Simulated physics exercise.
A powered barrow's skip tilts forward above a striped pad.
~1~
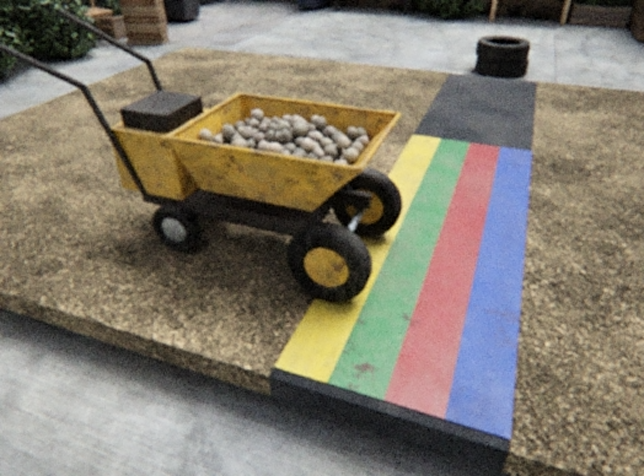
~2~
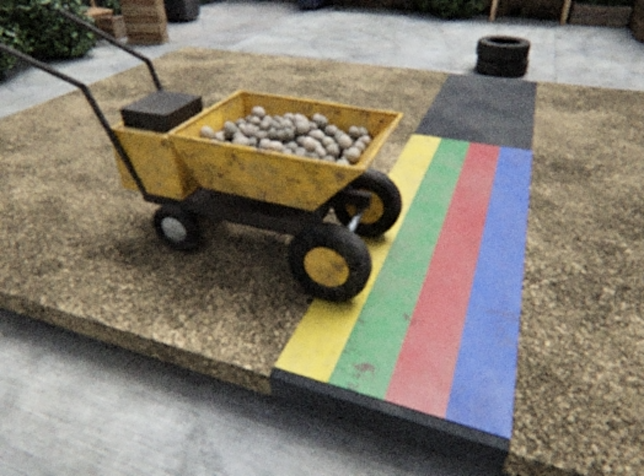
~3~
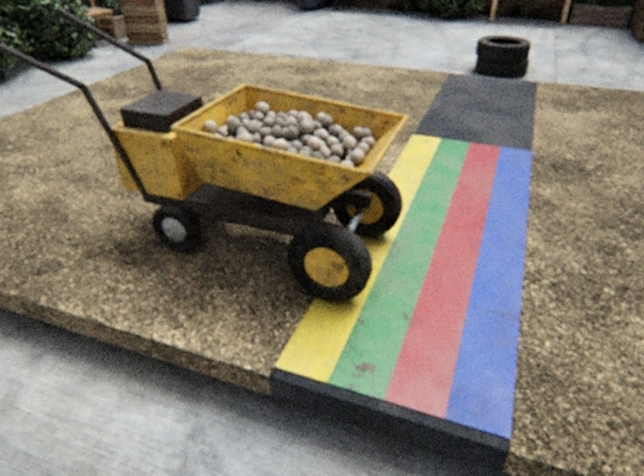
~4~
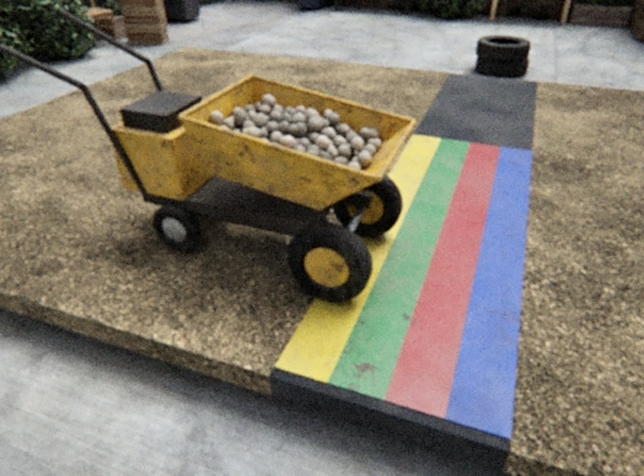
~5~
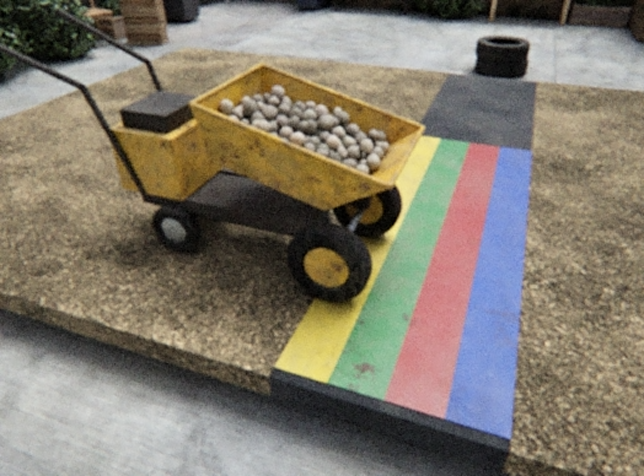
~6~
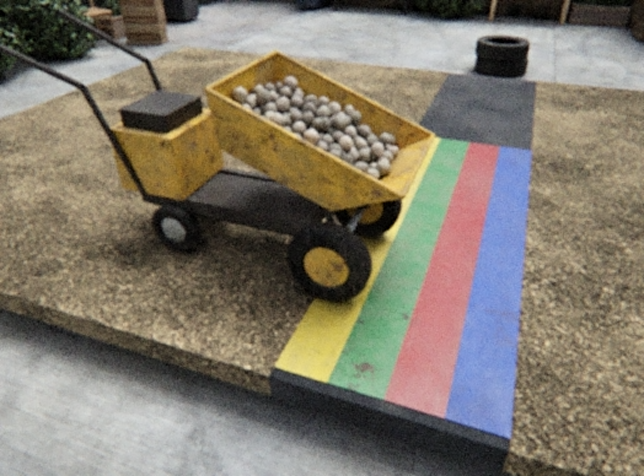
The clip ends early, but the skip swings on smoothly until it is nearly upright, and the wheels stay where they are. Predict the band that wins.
The blue one.
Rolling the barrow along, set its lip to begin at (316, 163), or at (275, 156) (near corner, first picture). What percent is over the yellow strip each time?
Near 0 % and 0 %.
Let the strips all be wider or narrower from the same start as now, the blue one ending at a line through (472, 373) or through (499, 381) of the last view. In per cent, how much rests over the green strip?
The first one comes out at 0 percent, while the second comes out at 0 percent.
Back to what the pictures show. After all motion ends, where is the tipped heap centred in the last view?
The centre comes to rest near (506, 292).
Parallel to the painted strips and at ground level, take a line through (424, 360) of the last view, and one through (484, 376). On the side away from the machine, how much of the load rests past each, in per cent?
Result, first then second: 80 %, 50 %.
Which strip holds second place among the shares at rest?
The red strip.
Soon, skip tipped steeply; all in the skip.
A while on, skip tipped right over; about half in the skip; a small part over the red strip; about a third over the blue strip; a small part off the paint.
Towards the end, skip tipped right over; about a quarter in the skip; a small part over the red strip; about a third over the blue strip; about a quarter off the paint.
Finally, skip tipped right over; about a quarter in the skip; none over the yellow strip; none over the green strip; a small part over the red strip; about a third over the blue strip; about a quarter off the paint.
